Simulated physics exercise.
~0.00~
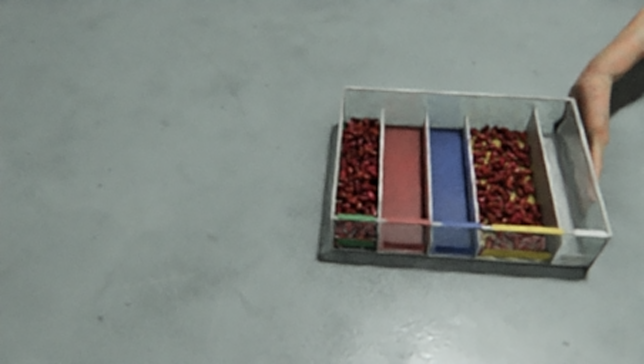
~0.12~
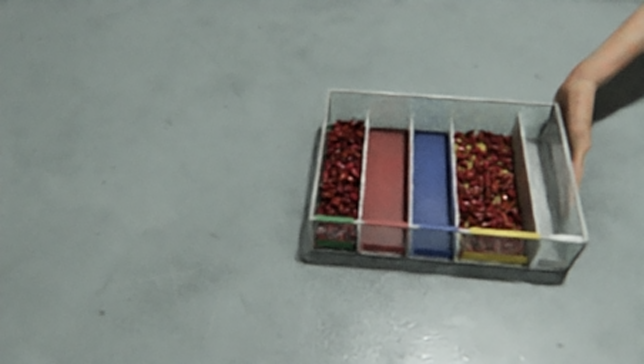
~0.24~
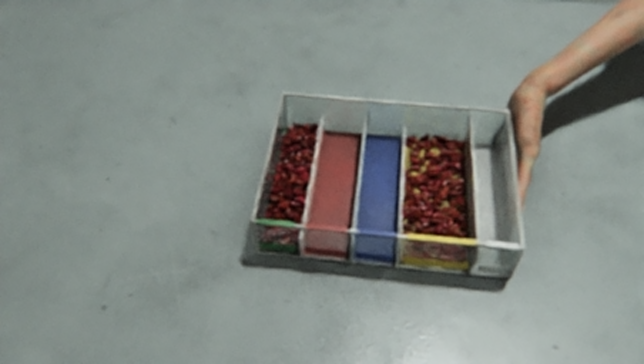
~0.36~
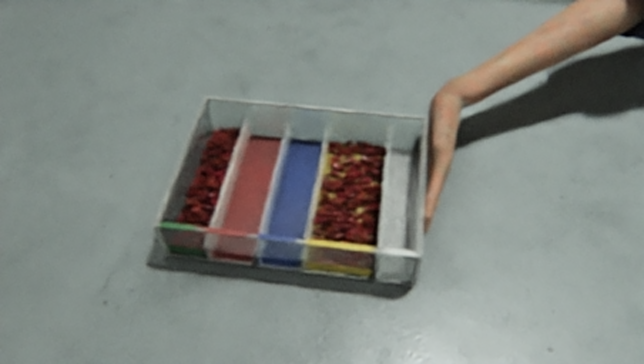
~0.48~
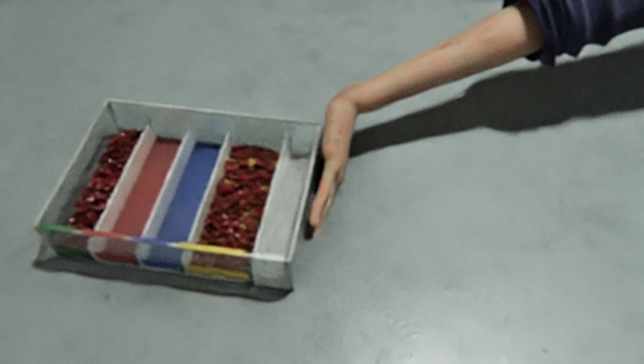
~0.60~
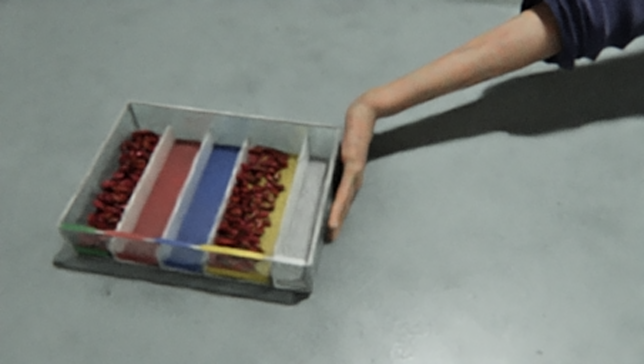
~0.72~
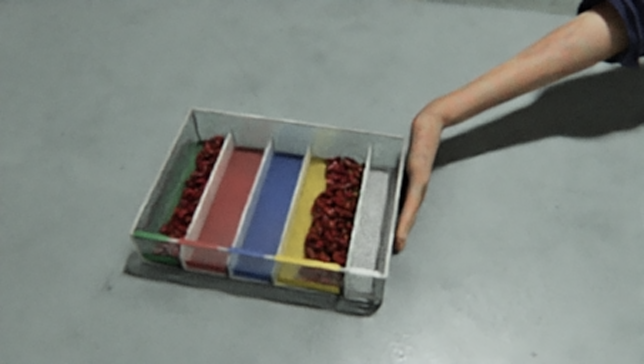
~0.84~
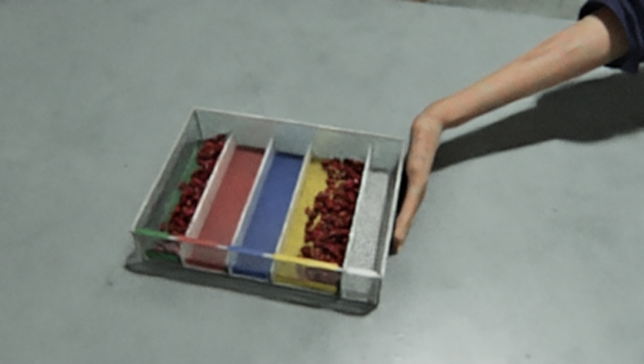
Hand sliding a divided clear tray of red beans left, then back right, the beans shifting within their green and yellow compartments.
